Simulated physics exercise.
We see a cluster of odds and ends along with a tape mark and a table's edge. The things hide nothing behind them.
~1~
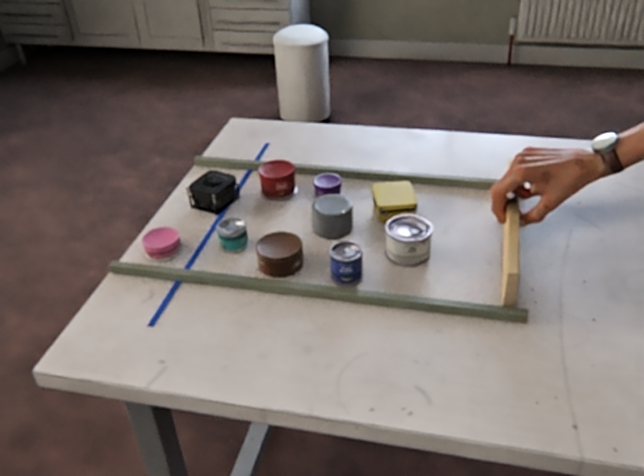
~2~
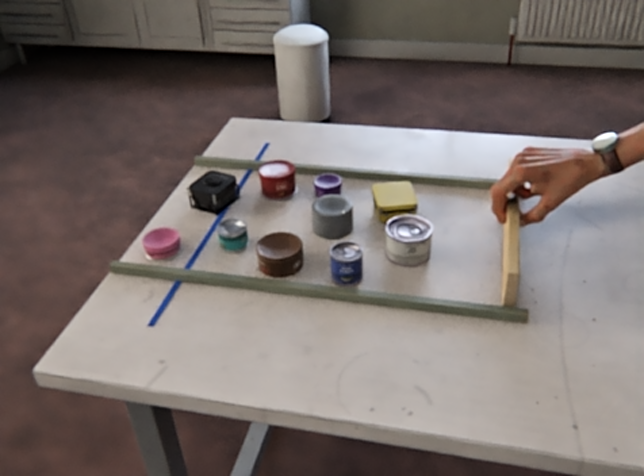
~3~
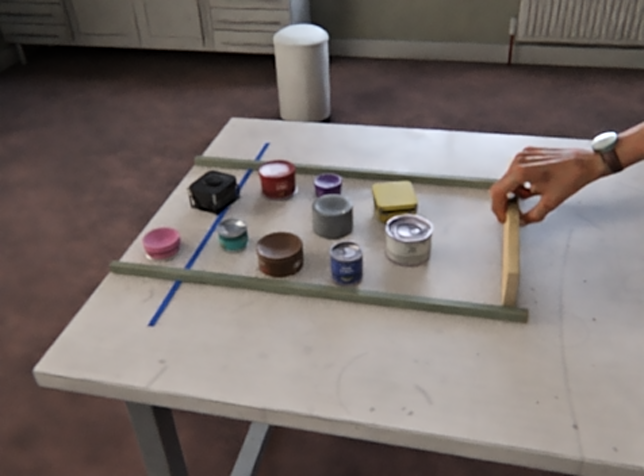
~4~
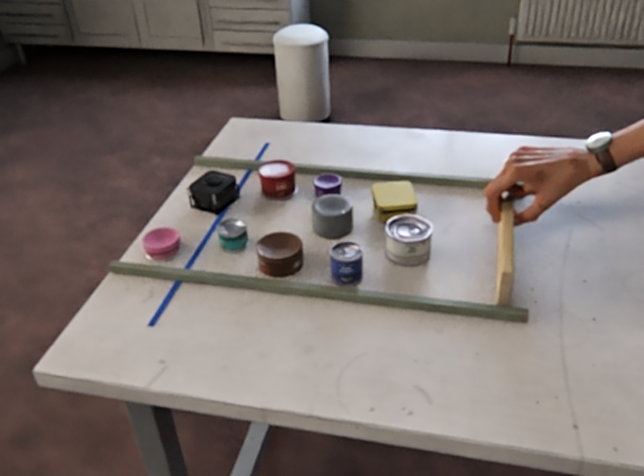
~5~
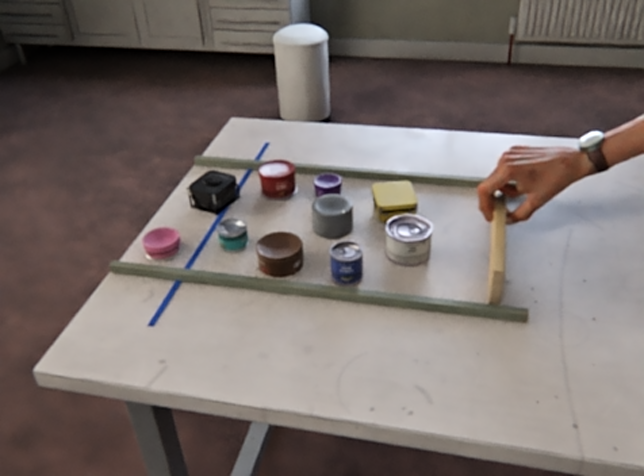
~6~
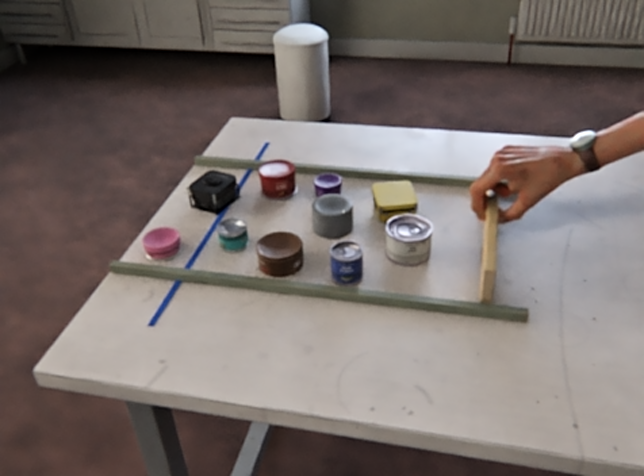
A hand wearing a watch held a wooden board upright at the right of a table, then slid it slightly left toward a group of colourful tins and pots, which stayed still.
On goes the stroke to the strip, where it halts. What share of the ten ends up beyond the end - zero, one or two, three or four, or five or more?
What ends up beyond the end is one or two of them.
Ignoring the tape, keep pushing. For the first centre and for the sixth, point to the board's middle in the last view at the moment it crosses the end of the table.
At roughly (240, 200), then roughly (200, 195).
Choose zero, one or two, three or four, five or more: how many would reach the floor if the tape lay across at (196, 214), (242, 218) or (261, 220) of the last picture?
First 5 or more, then not one, and last not one.
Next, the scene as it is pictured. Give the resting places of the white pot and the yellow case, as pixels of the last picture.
Roughly at (187, 222) and at (219, 183), in that order.
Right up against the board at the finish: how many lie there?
The count in contact is 4.
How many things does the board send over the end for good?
Exactly 2.
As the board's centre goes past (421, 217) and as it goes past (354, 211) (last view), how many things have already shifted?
Counts: 1 / 5.
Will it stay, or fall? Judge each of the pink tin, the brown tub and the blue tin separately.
Taking each in turn, the pink tin comes away, the brown tub keeps its spot, the blue tin keeps its spot.
A little later, none off yet; pink tin at rest near (162, 244); black case at rest near (214, 192); turquoise tin at rest near (233, 235).
Next, none off yet; pink tin shifted a little near (149, 241); black case moving near (206, 193); turquoise tin shifted well along near (190, 226).
When it is over, the number that fall off is one or two; down, red pot and pink tin.
